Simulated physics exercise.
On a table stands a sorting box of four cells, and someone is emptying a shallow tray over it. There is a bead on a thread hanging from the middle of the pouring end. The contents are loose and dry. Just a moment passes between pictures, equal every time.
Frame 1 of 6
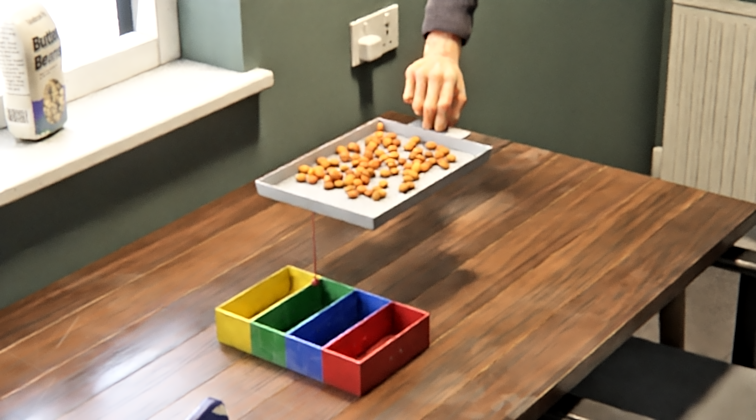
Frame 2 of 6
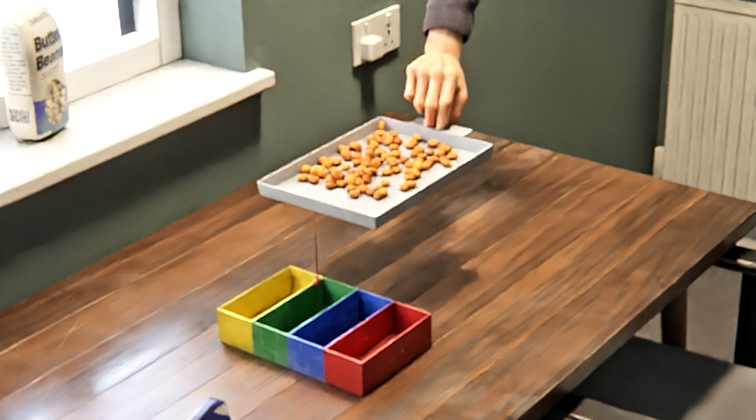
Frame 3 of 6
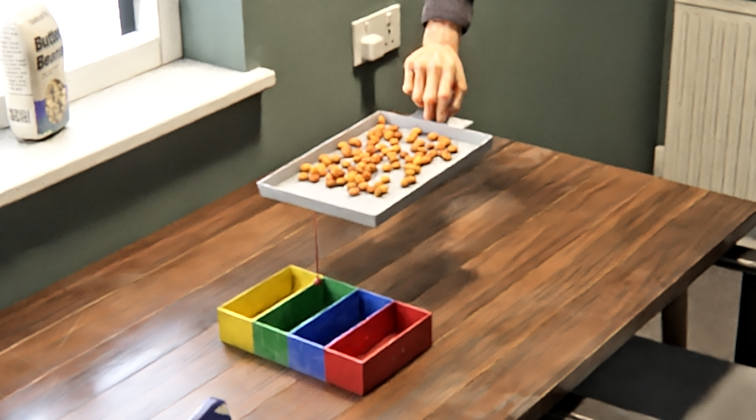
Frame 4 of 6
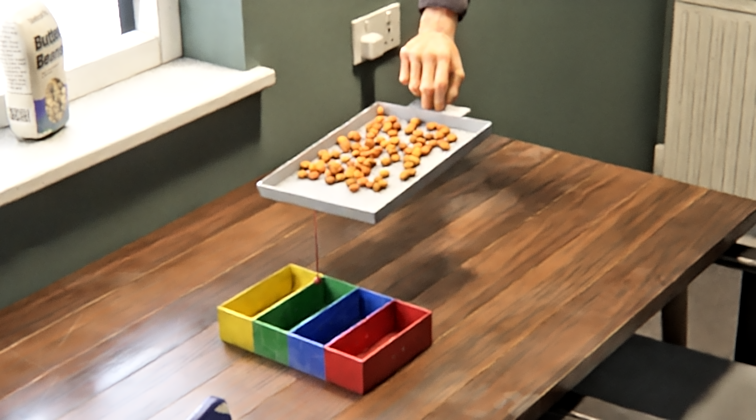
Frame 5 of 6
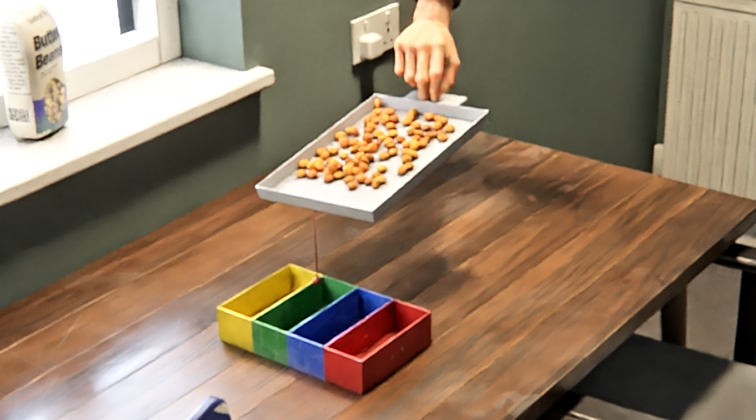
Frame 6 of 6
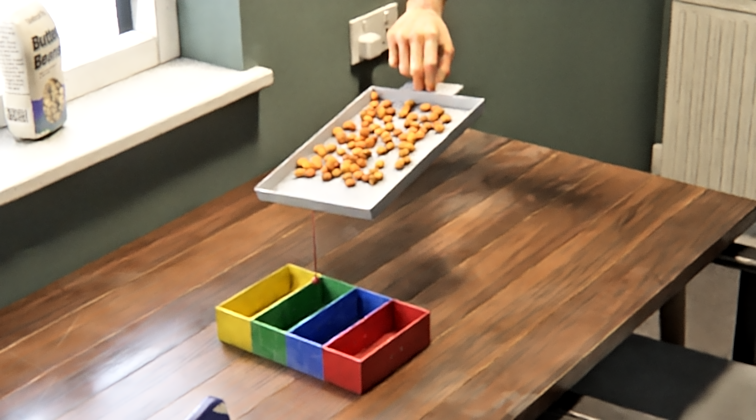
A shallow grey tray of small brown pieces, held at its far edge by a hand, tilts gradually as the hand raises that edge above a table, while the pieces stay on it over a yellow, green, blue and red box.
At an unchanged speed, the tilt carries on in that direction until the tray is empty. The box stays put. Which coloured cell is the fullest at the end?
The yellow one.
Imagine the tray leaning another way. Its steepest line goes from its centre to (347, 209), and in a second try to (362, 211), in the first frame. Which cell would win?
The first time it is that blue cell, and the second time it is that blue cell.
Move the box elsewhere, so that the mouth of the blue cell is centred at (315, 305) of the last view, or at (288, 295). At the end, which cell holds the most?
The first position gives the cell in yellow, and the second gives green.
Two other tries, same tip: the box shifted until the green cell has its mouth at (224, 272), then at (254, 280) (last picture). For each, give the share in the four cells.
About 100 in a hundred, then about 100 in a hundred.
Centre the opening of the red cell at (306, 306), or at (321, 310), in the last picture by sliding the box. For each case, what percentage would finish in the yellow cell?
It comes to near 0 per cent the first time and near 10 per cent the second time.
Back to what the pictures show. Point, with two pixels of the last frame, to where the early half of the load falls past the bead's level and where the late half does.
(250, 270) for the early half, (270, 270) for the late half.
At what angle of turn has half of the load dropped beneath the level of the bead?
Close to 95° of tilt at that moment.
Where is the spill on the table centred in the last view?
The centre sits close to (214, 305).
Shortly afterwards, tray tipped steeply; all but a few on the tray; only a few in the yellow cell; only a few falling or outside the box.
Next, tray tipped right over; a little on the tray; near a third in the yellow cell; near half falling or outside the box.
Some moments later, tray tipped past a quarter turn; near half in the yellow cell; near half falling or outside the box.
In the end, tray tipped past a quarter turn; near half in the yellow cell; none at all in the red cell; none at all in the blue cell; none at all in the green cell; near half outside the box.
